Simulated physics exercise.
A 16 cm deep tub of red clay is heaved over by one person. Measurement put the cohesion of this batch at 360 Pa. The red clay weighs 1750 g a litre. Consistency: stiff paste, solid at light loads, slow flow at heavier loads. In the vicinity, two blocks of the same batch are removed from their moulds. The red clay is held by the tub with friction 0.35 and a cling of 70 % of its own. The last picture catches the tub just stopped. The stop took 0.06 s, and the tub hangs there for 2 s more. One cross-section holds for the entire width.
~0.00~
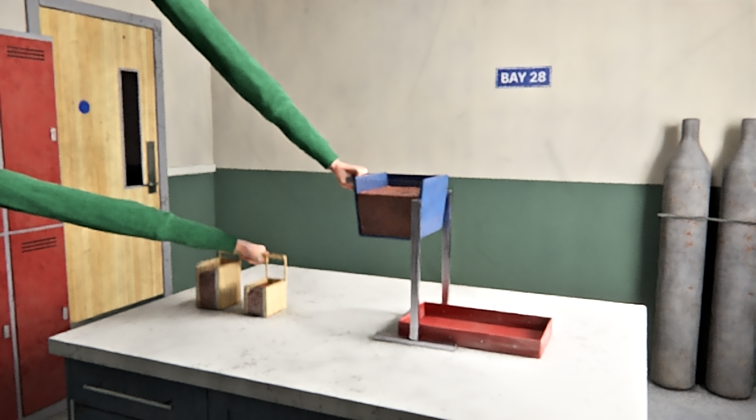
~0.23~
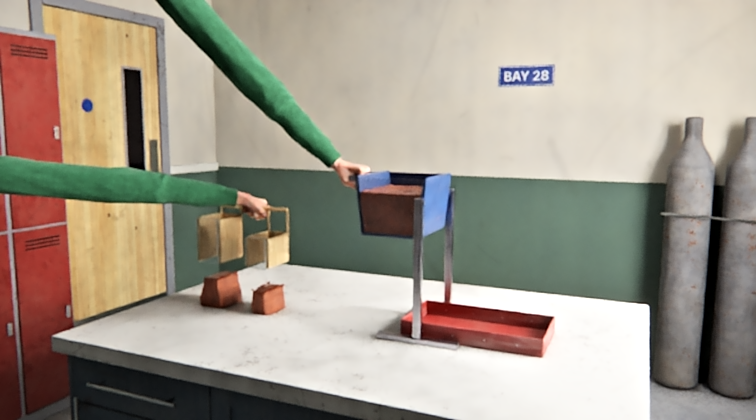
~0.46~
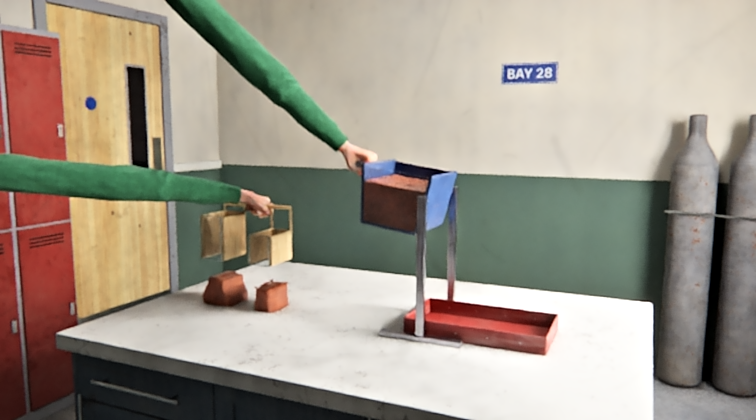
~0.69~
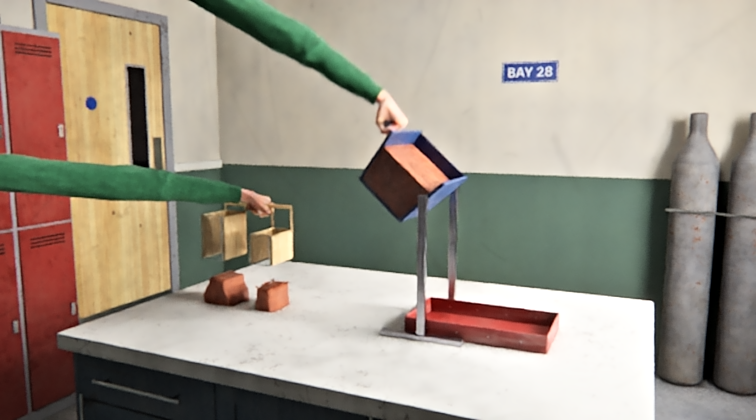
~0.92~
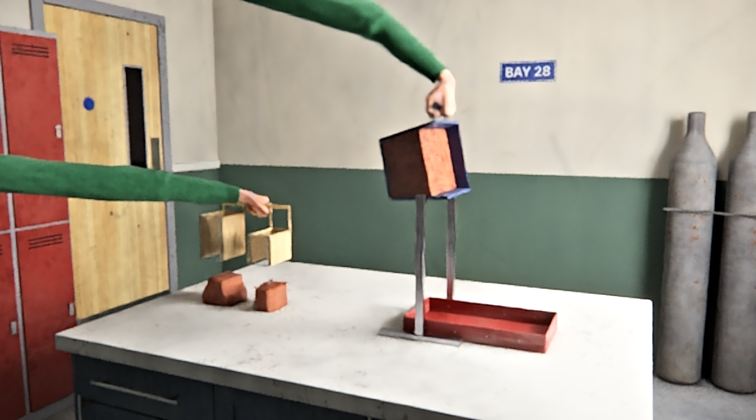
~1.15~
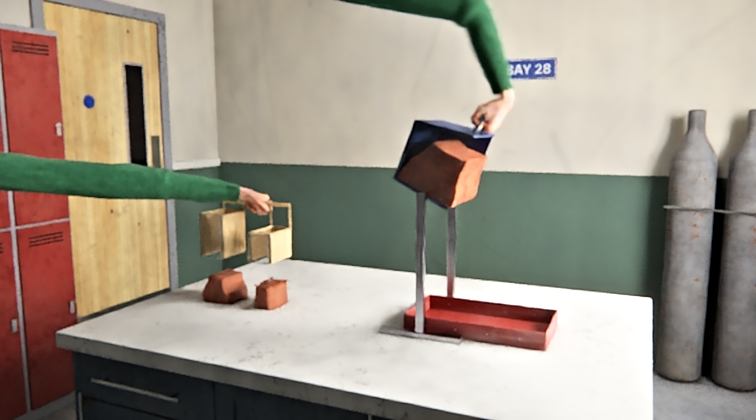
On a white bench, one hand lifts moulds off two red blocks, another tilts a blue tub of red clay far over.
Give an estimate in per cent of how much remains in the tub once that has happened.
6 %.
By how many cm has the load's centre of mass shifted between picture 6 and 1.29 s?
The shift is near 12 cm.
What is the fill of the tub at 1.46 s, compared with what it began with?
Around 10 per cent.
After 1.29 s, the tub is at 111 degrees and holds 36 %.
After 1.46 s, the tub is at 111 degrees and holds 10 %.
After 1.63 s, the tub is at 111 degrees and holds 6 %.
After 1.80 s, the tub is at 111 degrees and holds 6 %.
After 3.15 s, at the end, the tub is at 111 degrees and holds 6 %.
